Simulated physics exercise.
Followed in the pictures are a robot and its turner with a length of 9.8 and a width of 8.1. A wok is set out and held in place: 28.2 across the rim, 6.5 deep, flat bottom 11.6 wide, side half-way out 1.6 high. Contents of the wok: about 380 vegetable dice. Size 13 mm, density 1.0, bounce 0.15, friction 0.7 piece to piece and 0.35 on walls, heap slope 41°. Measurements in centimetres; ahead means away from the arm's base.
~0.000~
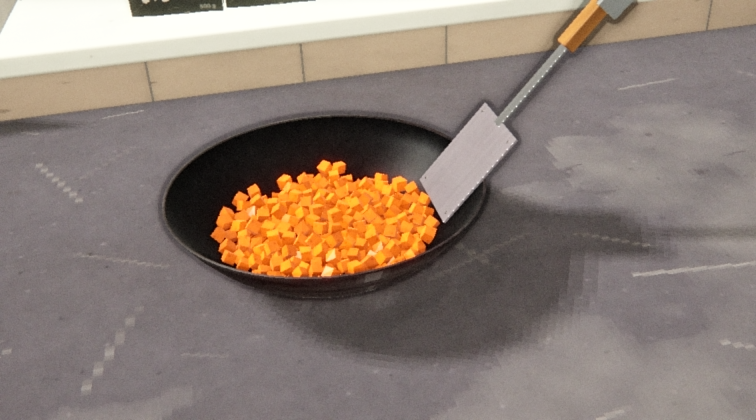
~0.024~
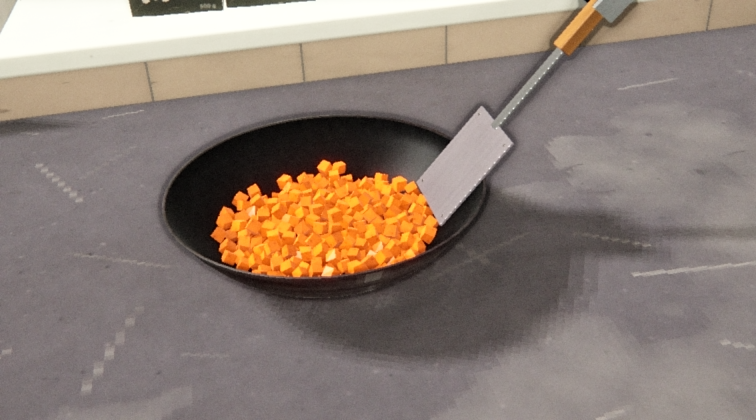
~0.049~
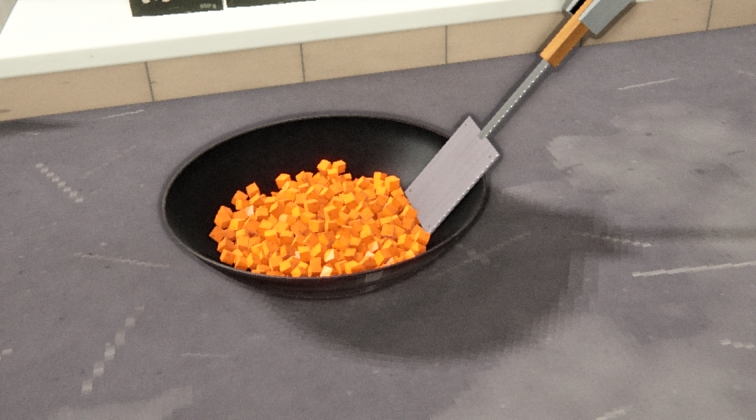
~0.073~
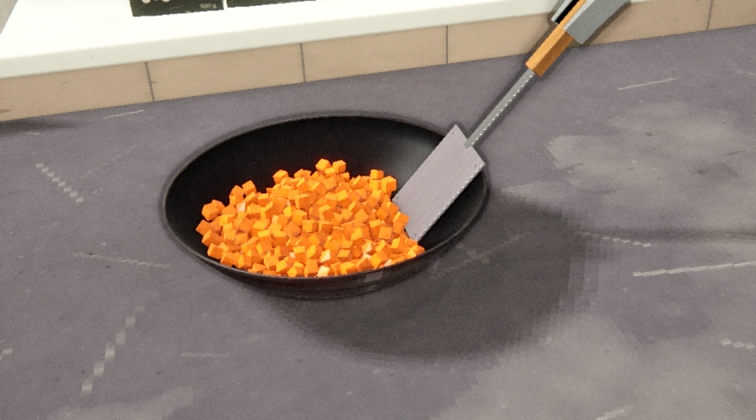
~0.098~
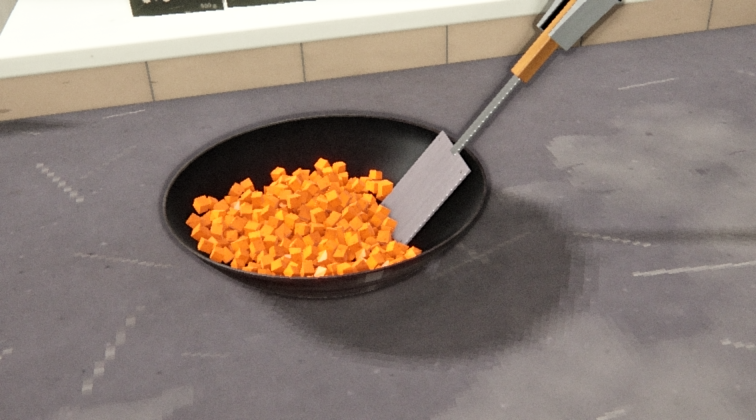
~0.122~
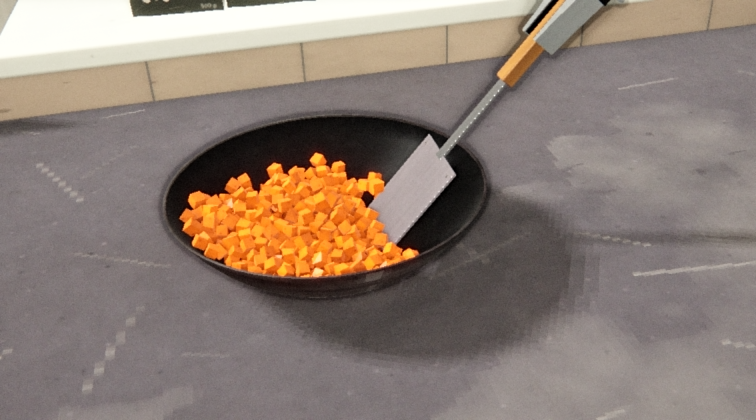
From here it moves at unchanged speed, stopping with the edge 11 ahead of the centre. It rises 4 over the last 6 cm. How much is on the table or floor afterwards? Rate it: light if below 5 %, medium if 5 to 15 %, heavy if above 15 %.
Rating: Heavy.
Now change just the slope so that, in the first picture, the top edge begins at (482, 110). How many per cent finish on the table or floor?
About 45 per cent.
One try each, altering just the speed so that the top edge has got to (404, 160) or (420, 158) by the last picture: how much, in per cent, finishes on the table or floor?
Try one roughly 50 per cent; try two roughly 45 per cent.
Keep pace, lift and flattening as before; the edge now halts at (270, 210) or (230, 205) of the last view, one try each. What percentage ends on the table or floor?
Respectively some 5 and 25 percent end on the table or floor.
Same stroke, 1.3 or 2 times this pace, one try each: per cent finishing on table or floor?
Roughly 50 percent for the first try, 50 percent for the second.
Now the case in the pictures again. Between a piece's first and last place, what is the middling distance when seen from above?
Some 8 cm.
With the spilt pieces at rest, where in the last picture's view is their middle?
Roughly (67, 276).
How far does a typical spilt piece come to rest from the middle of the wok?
24 cm.
After 0.23 s, sloping 48°, highest piece 8 above the table; 377 in the wok, 2 on the blade or in flight.
After 0.33 s, sloping 48°, highest piece 9 above the table; 357 in the wok, 22 on the blade or in flight.
After 0.58 s, sloping 48°, highest piece 8 above the table; 239 in the wok, 108 on the table or floor, 32 on the blade or in flight.
After 1.63 s, sloping 48°, highest piece 7 above the table; 239 in the wok, 140 on the table or floor.
In the end, 239 in the wok, 140 on the table or floor. That is 37 % on the table or floor.
